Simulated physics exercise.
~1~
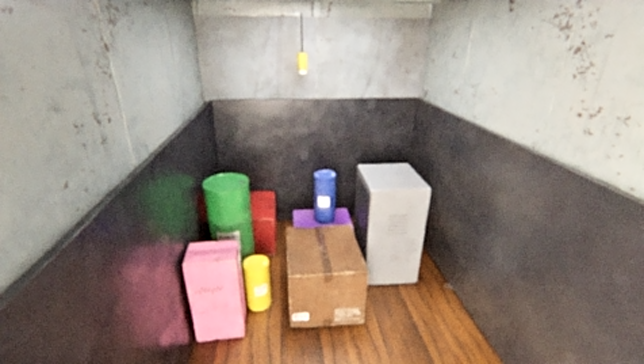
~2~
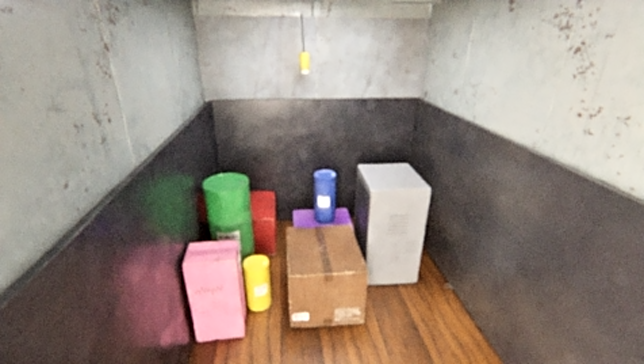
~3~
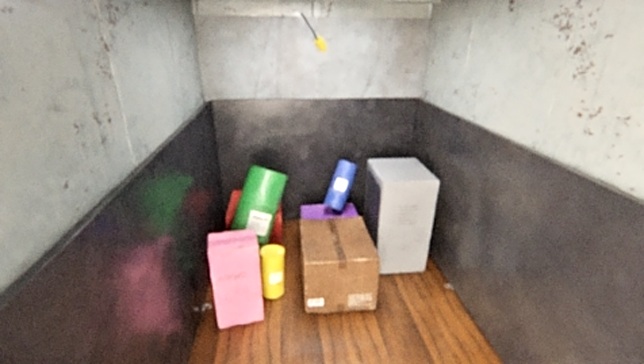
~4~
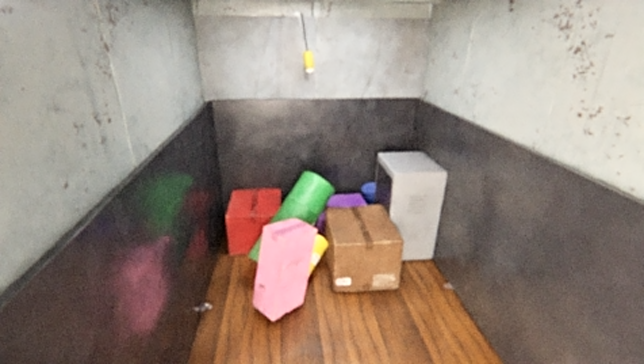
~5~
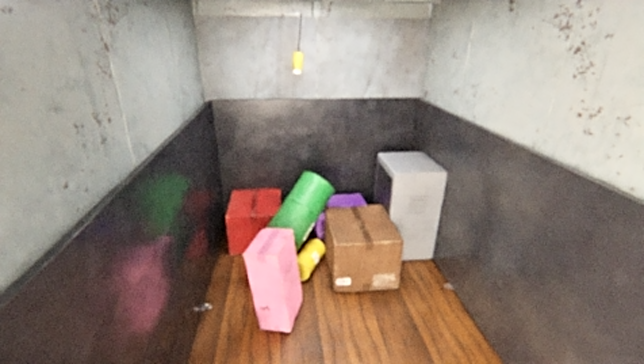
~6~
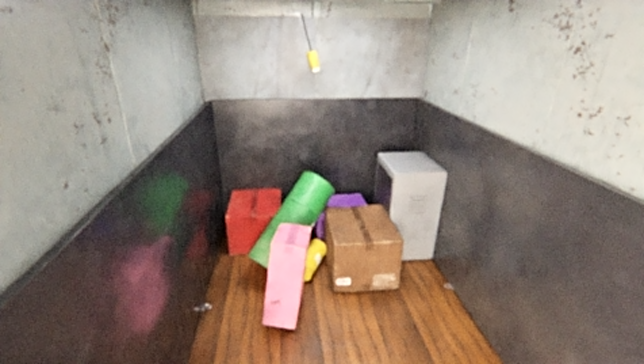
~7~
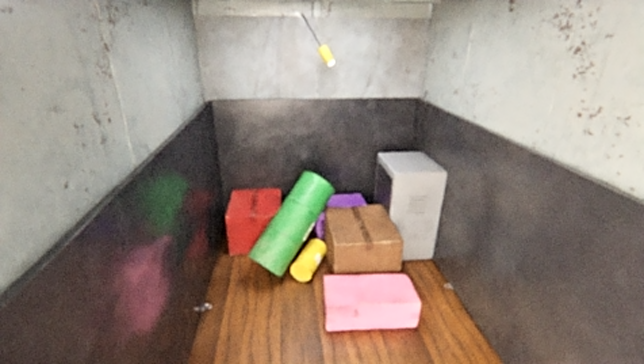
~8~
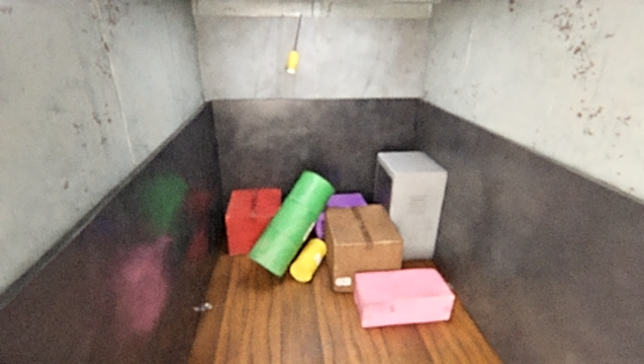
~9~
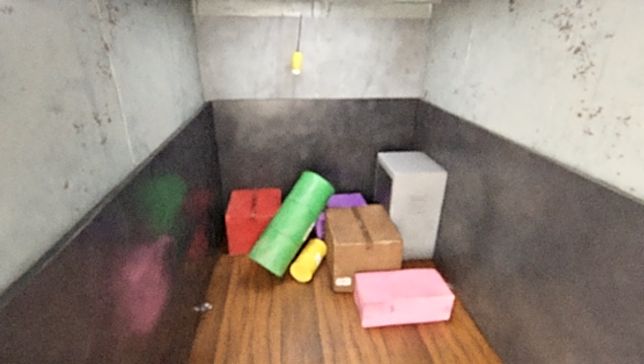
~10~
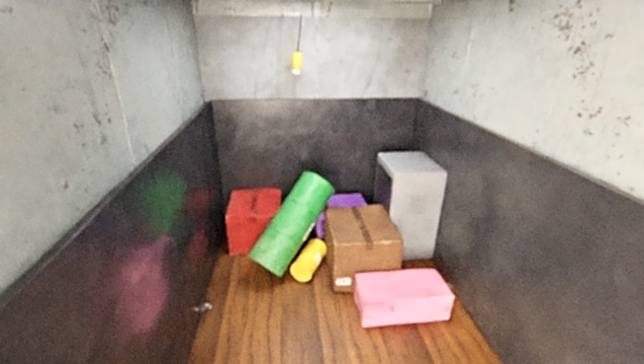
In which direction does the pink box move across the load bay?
The pink box moves to the right, ending on its side in front of the brown box.
We see boxes, canisters and a green drum shift in a van's load bay as a yellow hanging object swings; the blue canister tips and drops from view. The green drum ends leaning, the yellow canister on its side, and the pink box topples rightward, resting before the brown box.
